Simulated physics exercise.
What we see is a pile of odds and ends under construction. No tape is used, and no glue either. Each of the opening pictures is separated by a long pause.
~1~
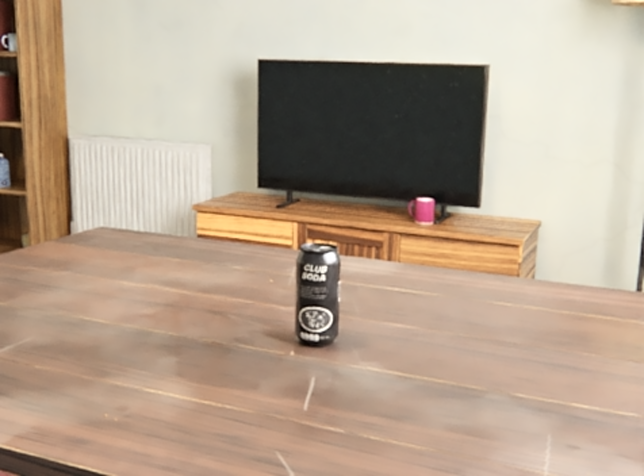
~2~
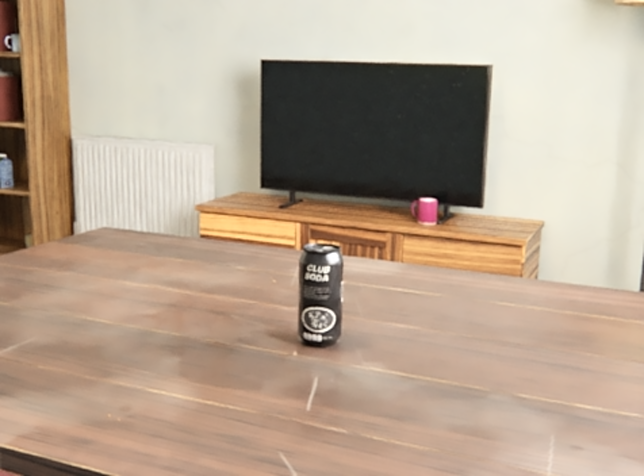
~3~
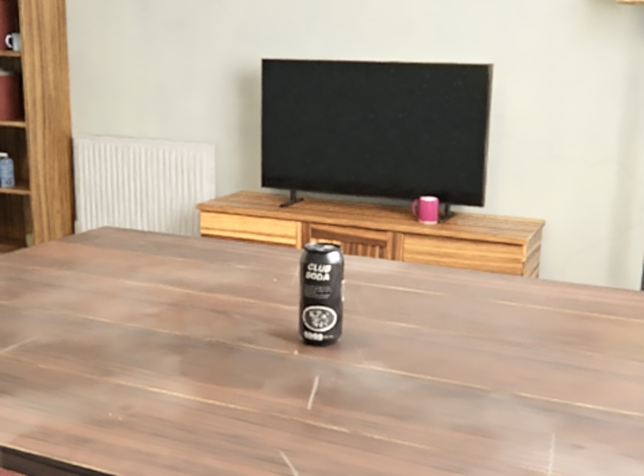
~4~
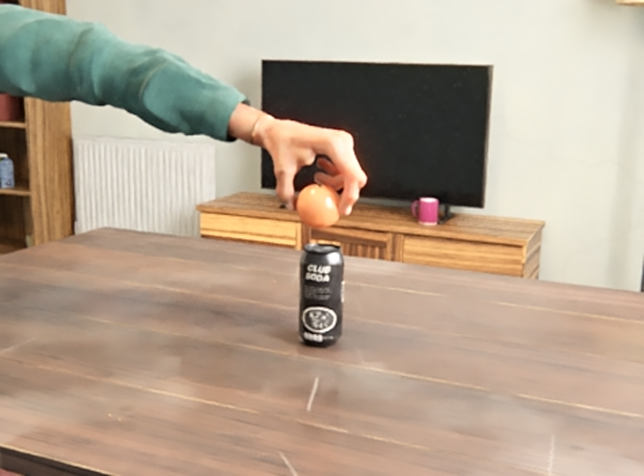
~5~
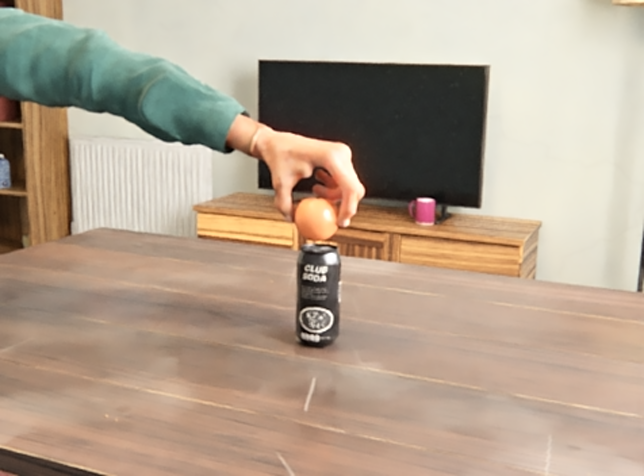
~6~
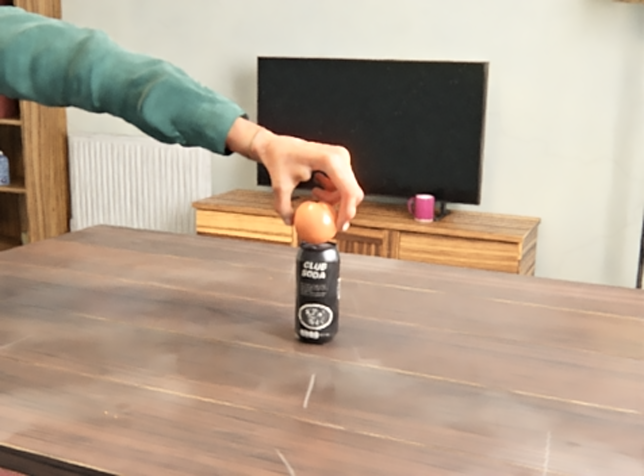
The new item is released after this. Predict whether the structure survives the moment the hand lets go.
The structure survives.
Then, 0.30 s after the last picture, nothing has stirred.
Then, 0.70 s after the last picture, orange tomato resting near (316, 223).
At rest, both in place. Seen from the same camera at the end, orange tomato near (316, 223). The pile holds.
